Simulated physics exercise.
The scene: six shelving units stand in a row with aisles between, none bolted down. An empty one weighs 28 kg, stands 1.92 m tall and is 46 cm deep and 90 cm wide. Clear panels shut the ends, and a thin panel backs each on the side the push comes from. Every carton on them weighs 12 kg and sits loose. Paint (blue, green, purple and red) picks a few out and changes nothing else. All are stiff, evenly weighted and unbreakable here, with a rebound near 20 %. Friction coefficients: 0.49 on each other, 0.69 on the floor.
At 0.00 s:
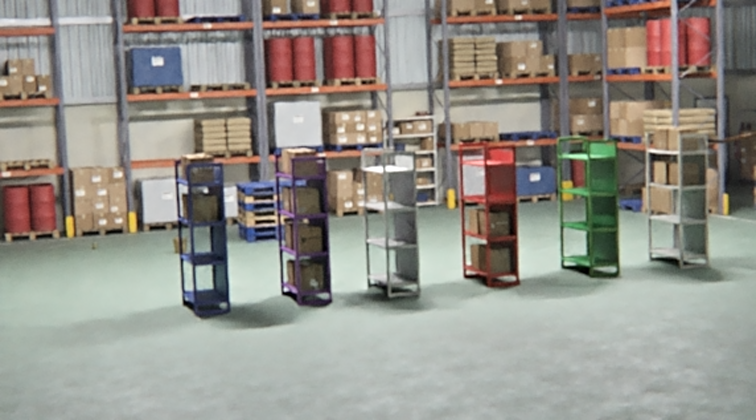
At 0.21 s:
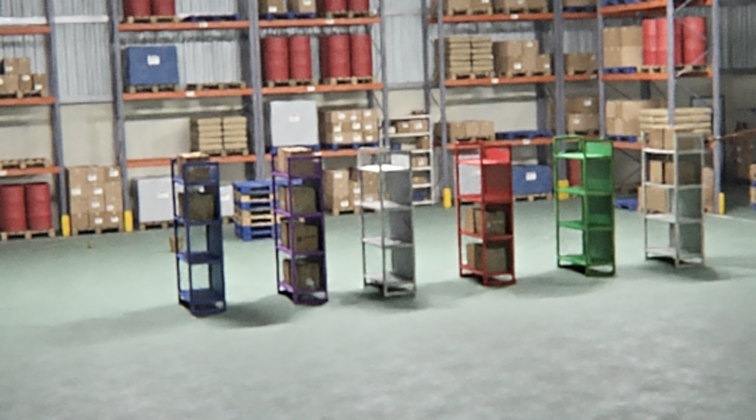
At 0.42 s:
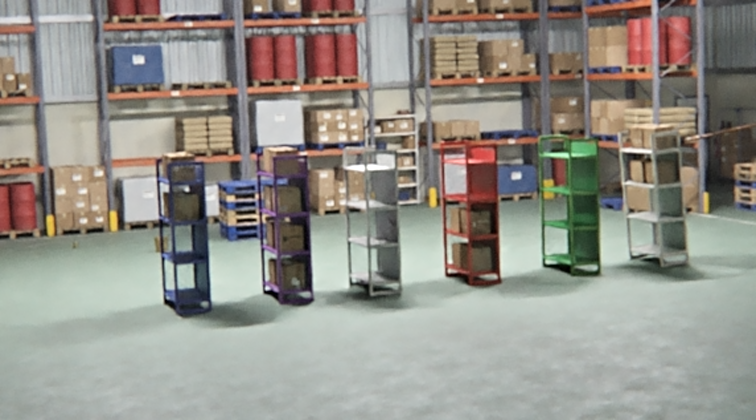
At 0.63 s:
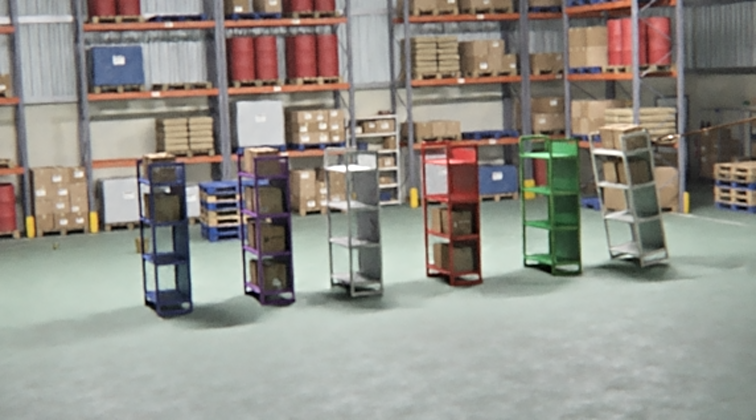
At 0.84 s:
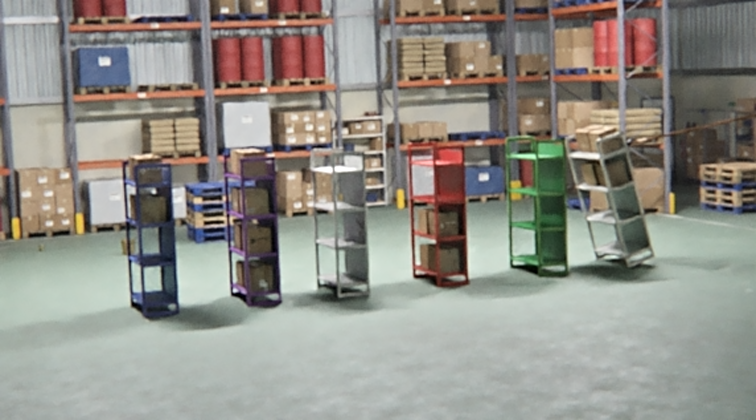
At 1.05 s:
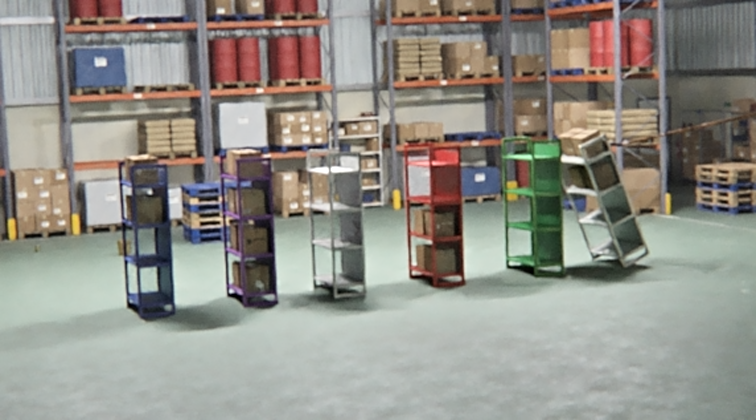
In a warehouse with a pale green floor and tall racks of boxes and red drums behind, the view is from the front at a distance. Six open shelving units stand in a row, blue, purple, grey, red, green and pale grey from left to right, most holding boxes. As the camera pans slightly right, a thin pole at the right pushes the rightmost unit, which leans left toward the green one.
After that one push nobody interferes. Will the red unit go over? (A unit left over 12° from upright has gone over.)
The red unit falls.
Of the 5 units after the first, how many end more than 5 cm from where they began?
4.
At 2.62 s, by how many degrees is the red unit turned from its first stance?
About 50°.
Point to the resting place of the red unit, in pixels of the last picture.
Near (376, 234).
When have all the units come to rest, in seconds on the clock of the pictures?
Around 3.0 s.
By 1.30 s, 0 cartons spilt or dropped; none of the 5 other units over; red unit unmoved.
By 1.66 s, 4 cartons spilt or dropped; 1 of the 5 other units over; red unit unmoved; green unit tilted 24°.
By 2.20 s, 4 cartons spilt or dropped; 2 of the 5 other units over; red unit tilted 33°; green unit tilted 58°.
By 2.62 s, 8 cartons spilt or dropped; 3 of the 5 other units over; red unit tilted 51°; green unit tilted 66°.
When it is over (3.3 s), 8 cartons spilt or dropped; 3 of the 5 other units over; red unit tilted 54°; green unit tilted 67°; purple unit tilted 3°. Two left standing. In pixels of the last frame, middles, red unit near (376, 234), green unit near (467, 237).
